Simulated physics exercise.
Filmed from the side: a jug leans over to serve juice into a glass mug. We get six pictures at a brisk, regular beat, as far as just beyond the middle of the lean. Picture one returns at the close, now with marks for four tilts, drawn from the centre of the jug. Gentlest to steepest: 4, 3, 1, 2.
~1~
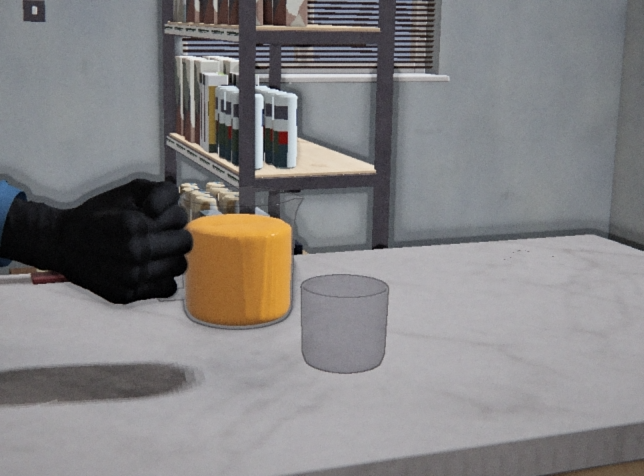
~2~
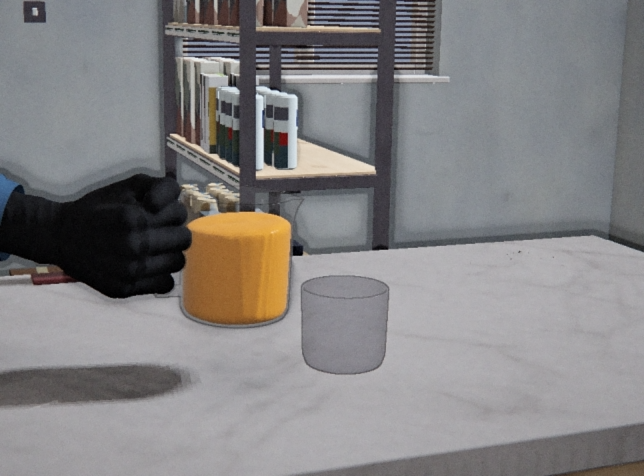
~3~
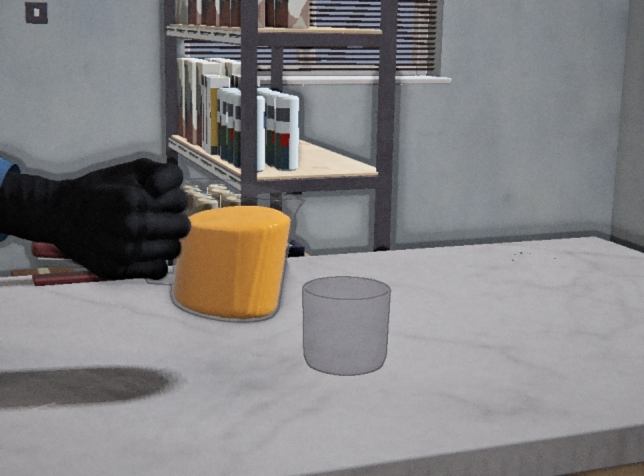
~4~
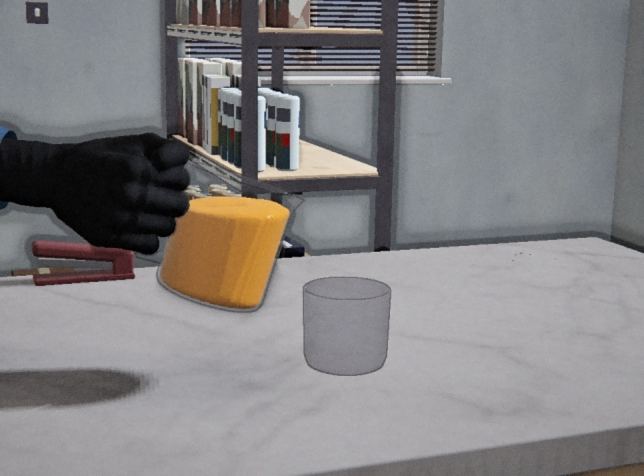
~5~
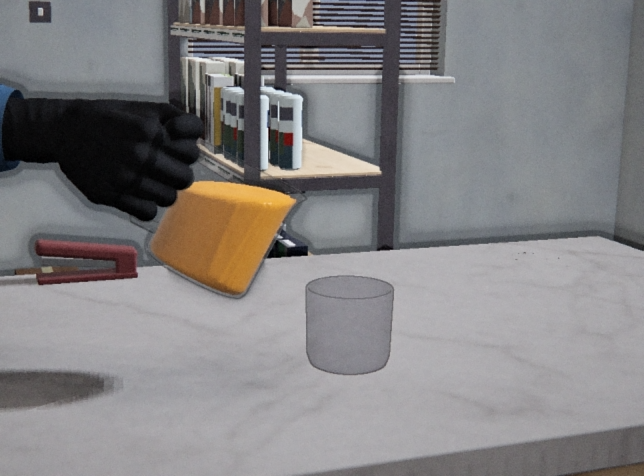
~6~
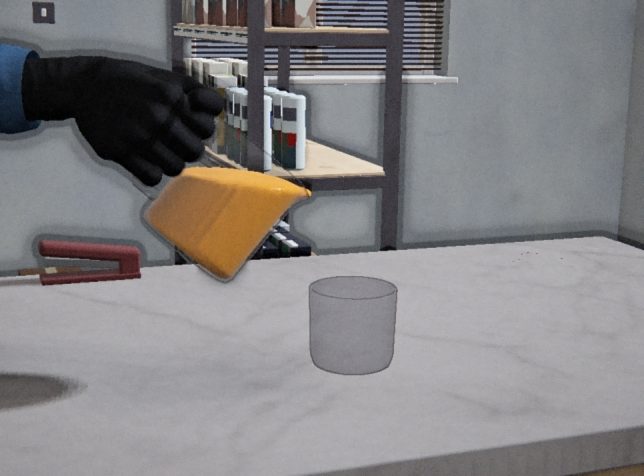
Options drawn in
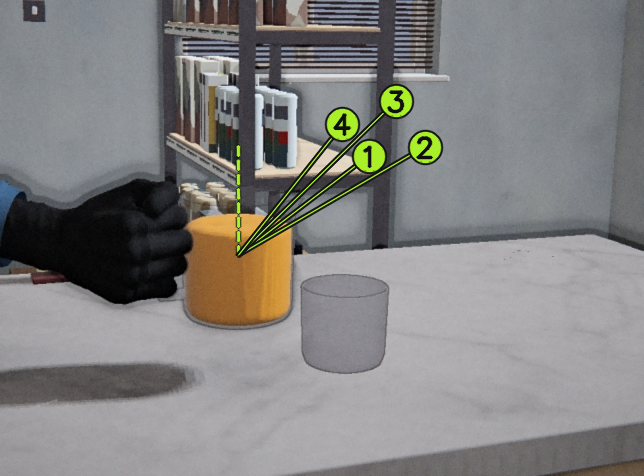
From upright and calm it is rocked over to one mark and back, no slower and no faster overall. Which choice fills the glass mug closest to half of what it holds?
Take 1.
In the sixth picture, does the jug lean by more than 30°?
Yes.
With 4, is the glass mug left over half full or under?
Under half.
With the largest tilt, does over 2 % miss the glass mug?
Yes, it does.
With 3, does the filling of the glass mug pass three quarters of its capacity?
No, less.
On the marked copy, 1 at (355, 165); 2 at (410, 155); 3 at (384, 112); 4 at (331, 137).
For mark 1, the glass mug ends with about 51 % of what it can hold.
For mark 2, the glass mug ends with about 62 % of what it can hold; 8 % of the juice is spilt.
For mark 3, the glass mug ends with about 30 % of what it can hold.
For mark 4, the glass mug ends with about 16 % of what it can hold.
